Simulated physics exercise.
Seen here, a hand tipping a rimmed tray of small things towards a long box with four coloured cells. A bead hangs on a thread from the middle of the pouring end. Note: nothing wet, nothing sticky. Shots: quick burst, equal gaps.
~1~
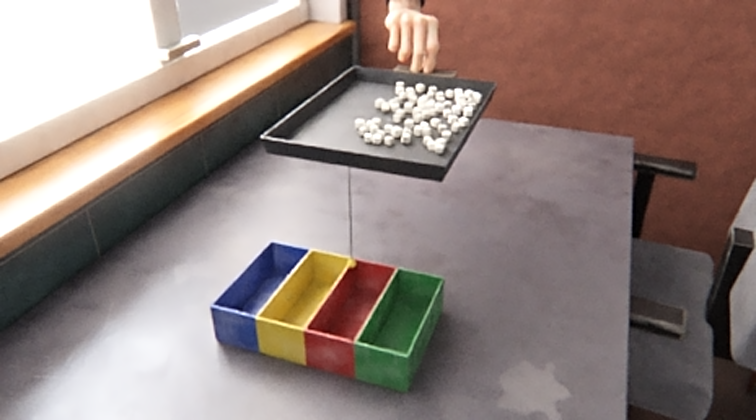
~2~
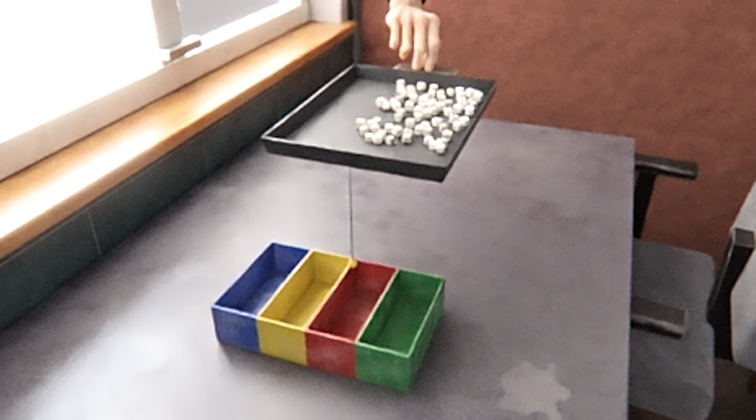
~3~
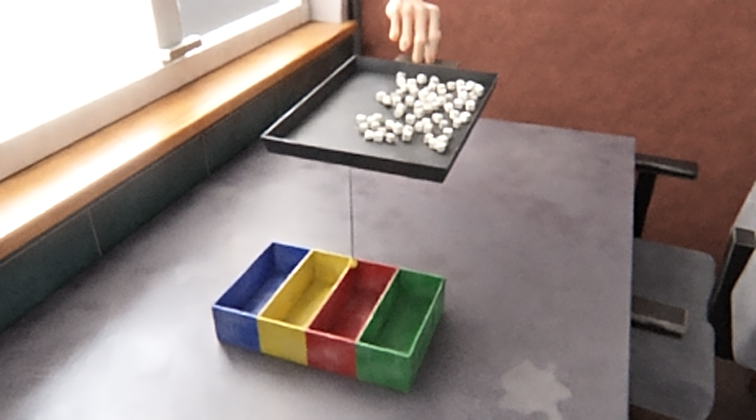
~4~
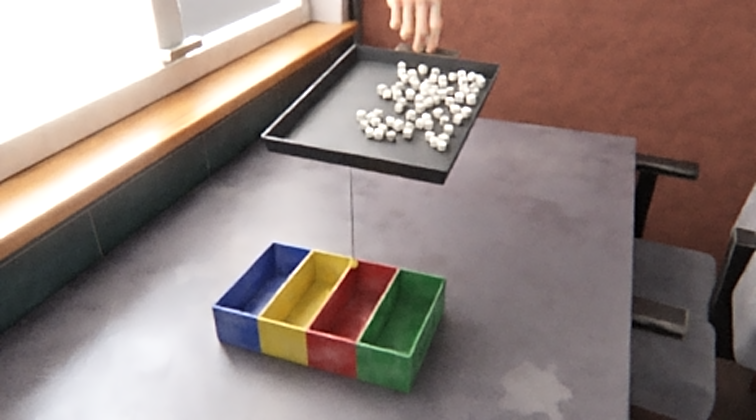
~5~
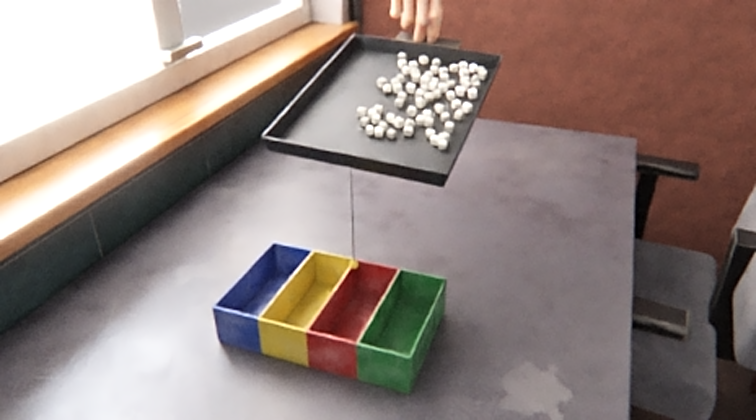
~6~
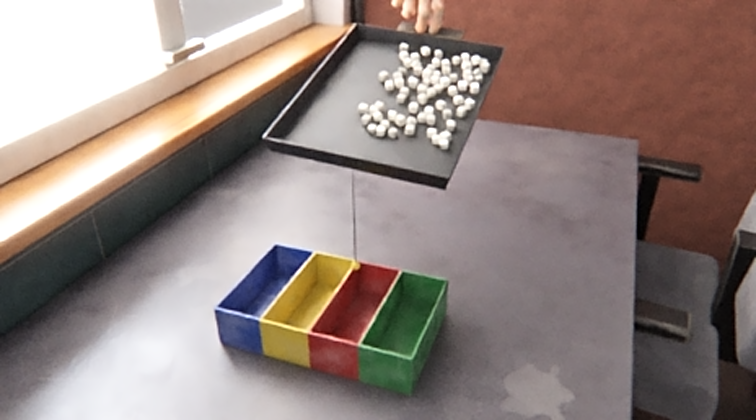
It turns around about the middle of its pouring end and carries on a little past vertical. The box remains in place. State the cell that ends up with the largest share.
It is the green cell.
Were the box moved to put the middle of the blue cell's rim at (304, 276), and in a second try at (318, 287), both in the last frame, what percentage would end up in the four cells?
First case 100 in a hundred, second case 100 in a hundred.
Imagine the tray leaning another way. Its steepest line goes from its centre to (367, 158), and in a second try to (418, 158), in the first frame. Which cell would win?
Well, with the first heading it's the green one, and with the second it's the green cell.
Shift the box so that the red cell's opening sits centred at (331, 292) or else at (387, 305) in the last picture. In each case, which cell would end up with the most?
So it's green for the first shift and the cell in green for the second.
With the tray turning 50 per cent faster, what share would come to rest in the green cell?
Estimate: Some 60%.
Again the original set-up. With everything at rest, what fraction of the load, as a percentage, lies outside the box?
Close to 30 %, give or take.
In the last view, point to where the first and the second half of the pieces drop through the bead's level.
About (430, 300) to begin with, then about (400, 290).
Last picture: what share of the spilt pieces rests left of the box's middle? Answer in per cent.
It works out to some 10 per cent.
Soon, tray tipped steeply; all on the tray.
A while on, tray tipped right over; nearly all on the tray; a stray few in the green cell; a stray few falling or outside the box.
Towards the end, tray tipped past a quarter turn; about half in the green cell; about a quarter in the red cell; about a third falling or outside the box.
Finally, tray tipped past a quarter turn; about half in the green cell; about a quarter in the red cell; none in the yellow cell; none in the blue cell; about a third outside the box.
